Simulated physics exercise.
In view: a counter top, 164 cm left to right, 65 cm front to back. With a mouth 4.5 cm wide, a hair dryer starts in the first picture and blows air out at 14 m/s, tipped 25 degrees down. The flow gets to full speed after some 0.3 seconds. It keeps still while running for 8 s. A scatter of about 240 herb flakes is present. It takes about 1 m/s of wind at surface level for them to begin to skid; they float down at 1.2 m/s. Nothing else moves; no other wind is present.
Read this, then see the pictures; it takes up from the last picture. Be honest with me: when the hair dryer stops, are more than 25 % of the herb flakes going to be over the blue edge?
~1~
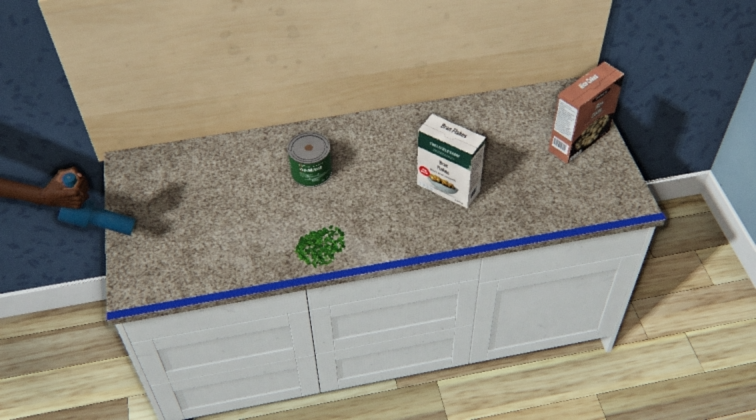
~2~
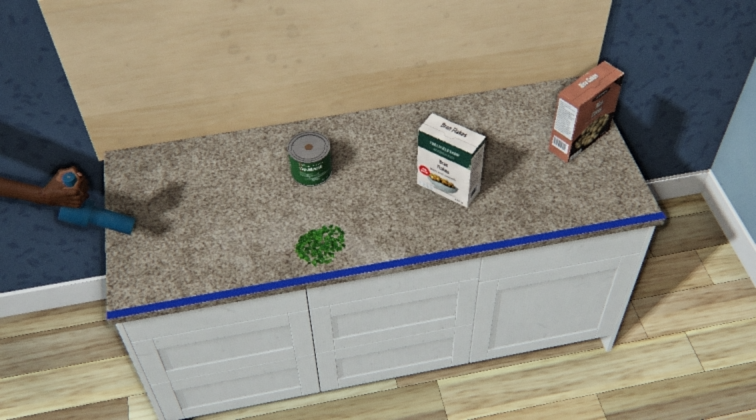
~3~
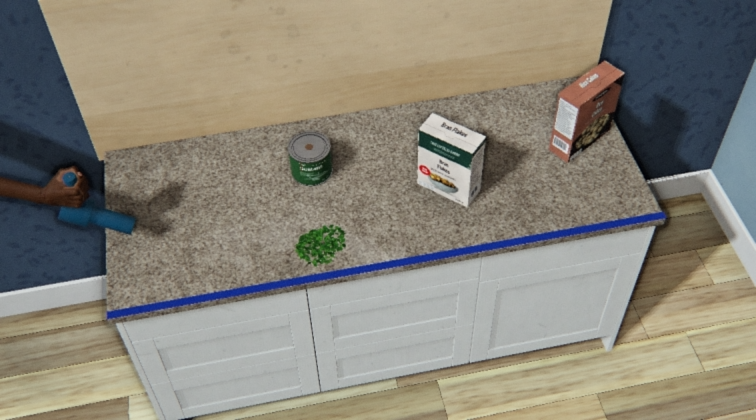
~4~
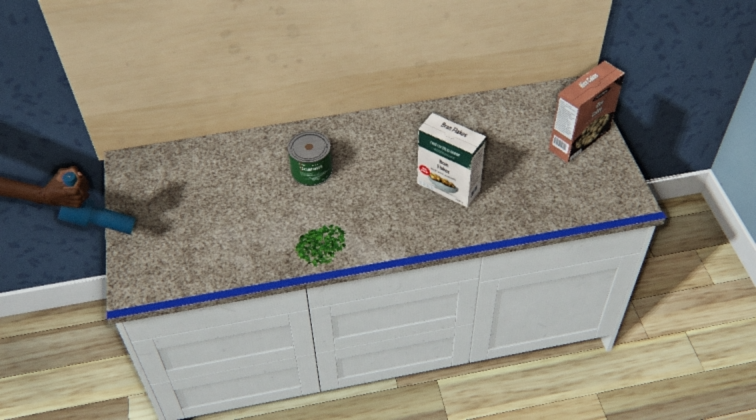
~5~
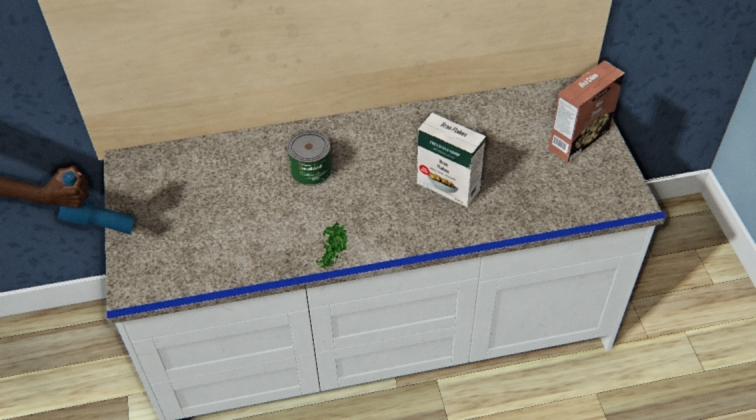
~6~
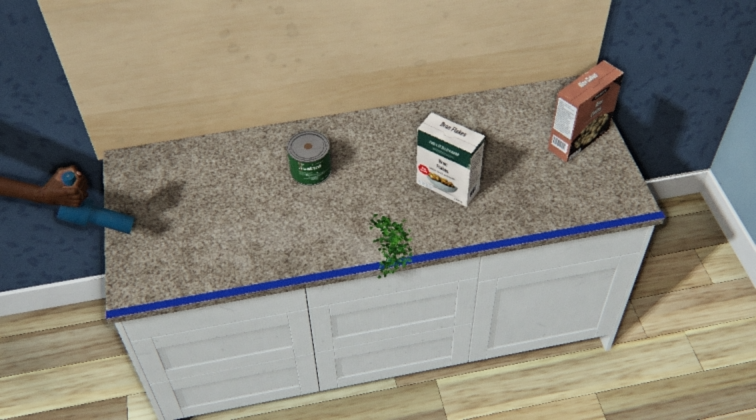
Yes, the quarter mark is passed.
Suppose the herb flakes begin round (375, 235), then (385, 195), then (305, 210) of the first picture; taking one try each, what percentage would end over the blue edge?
Going through the three spots in order, you'd get 50 percent, 0 percent and 0 percent.
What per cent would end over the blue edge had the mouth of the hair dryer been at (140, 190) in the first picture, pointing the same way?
Then around 100 percent.
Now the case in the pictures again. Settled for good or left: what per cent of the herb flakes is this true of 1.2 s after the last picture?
The share is roughly 90 %.
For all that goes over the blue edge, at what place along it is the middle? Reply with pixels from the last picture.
Around (452, 256).
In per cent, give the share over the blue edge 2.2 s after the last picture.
Estimate: Around 70 %.
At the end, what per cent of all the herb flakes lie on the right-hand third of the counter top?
Share at the end: Close to 0 %.
Then, 1.2 s after the last picture, 10 % are on the move or not yet settled, 68 % are over the blue edge.
Then, 2.2 s after the last picture, 2 % are on the move or not yet settled, 68 % are over the blue edge.
Then, 4.1 s after the last picture, 1 % are on the move or not yet settled, 68 % are over the blue edge.
Then, 7.7 s after the last picture, at the end, 68 % are over the blue edge.
